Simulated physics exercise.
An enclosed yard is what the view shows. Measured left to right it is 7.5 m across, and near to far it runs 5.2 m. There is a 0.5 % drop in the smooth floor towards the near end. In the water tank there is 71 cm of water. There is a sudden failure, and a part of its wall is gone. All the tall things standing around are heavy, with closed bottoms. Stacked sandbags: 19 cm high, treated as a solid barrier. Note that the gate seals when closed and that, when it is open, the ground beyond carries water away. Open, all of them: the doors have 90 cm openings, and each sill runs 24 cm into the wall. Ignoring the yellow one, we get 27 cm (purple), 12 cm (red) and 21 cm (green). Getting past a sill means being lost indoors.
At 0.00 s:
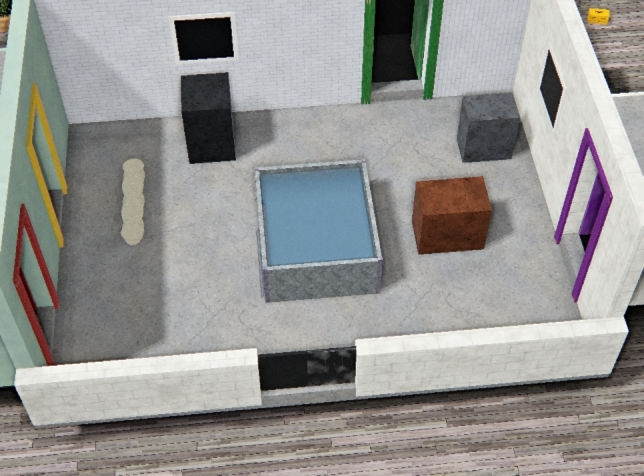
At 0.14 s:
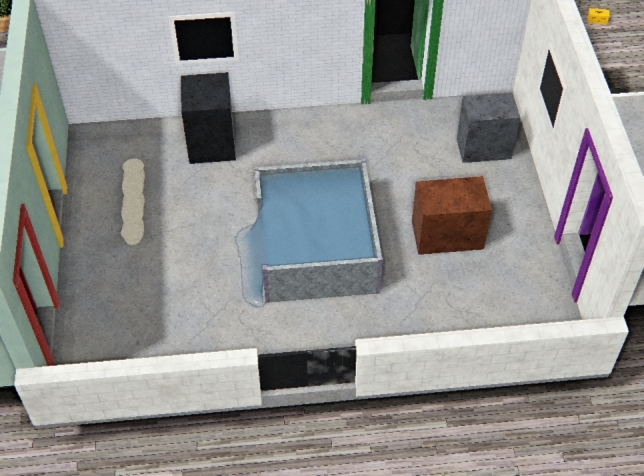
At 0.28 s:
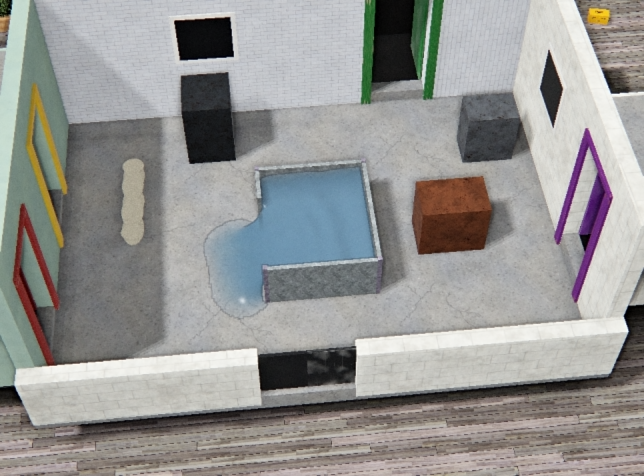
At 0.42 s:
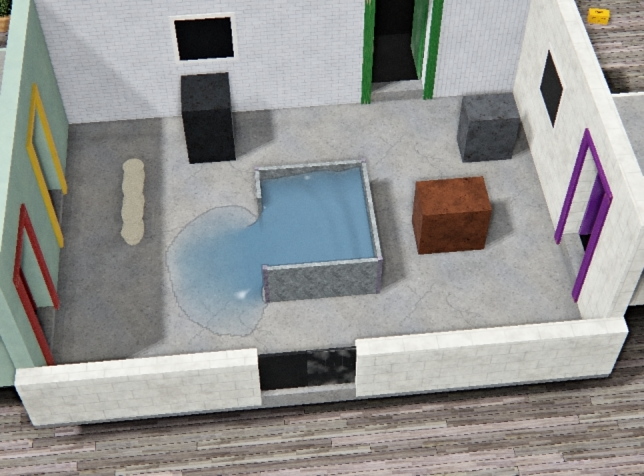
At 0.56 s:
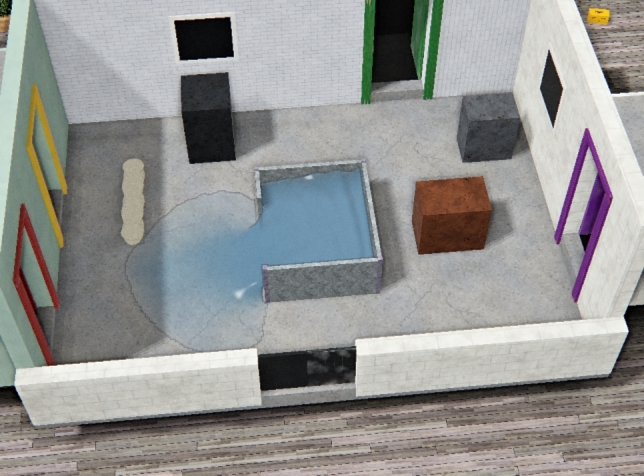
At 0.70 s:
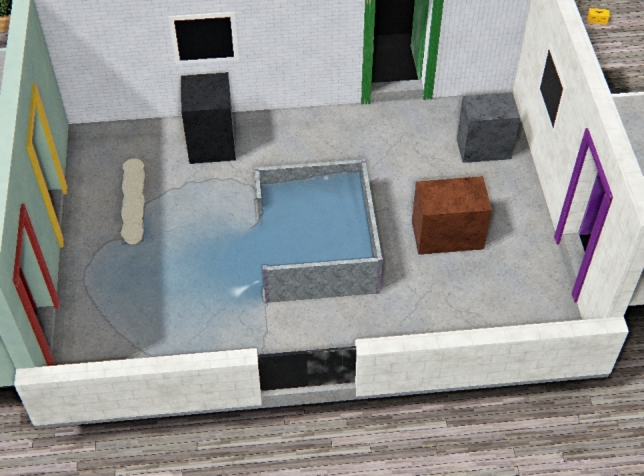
We see a walled yard with coloured doorways and a tank of still water; part of the tank's left wall disappears, and water pours out, spreading leftward across the grey floor and around the near end of the pale sandbags.
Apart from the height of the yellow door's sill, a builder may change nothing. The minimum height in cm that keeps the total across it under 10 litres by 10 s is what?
It is close to 10.5 cm.
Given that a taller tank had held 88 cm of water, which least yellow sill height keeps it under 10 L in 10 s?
About 15 centimetres.
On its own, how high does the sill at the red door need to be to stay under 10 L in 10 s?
For the red door, about 28 cm.
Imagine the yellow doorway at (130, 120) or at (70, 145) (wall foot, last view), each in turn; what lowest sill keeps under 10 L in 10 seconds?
13.5 and 14.0 cm.
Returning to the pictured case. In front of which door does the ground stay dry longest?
Purple.
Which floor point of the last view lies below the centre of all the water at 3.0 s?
(185, 268), roughly.
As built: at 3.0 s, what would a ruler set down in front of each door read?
Lab note, cm: Purple 0; red 23; green 0; yellow 10.
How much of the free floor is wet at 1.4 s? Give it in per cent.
The wet part is about 30 per cent.
After 1.4 s water covers 30 % of the floor, deepest (33 cm) near (60, 261); 7 cm at the yellow door, 0 litres in over its 14 cm sill.
After 3.0 s water covers 40 % of the floor, deepest (25 cm) near (51, 399); 10 cm at the yellow door, 1 litre in over its 14 cm sill.
After 10.0 s water covers 90 % of the floor, deepest (12 cm) near (77, 397); 8 cm at the yellow door, 2 litres in over its 14 cm sill.
At the yellow door as built, the water arrived by 1.3 s and peaked near 13 cm at 2.0 s.
With a sill of 9.5 cm, 14 litres would have come in within the 10 s; with 11.5 cm, 6 litres. So under 10 litres takes about 10.5 cm.
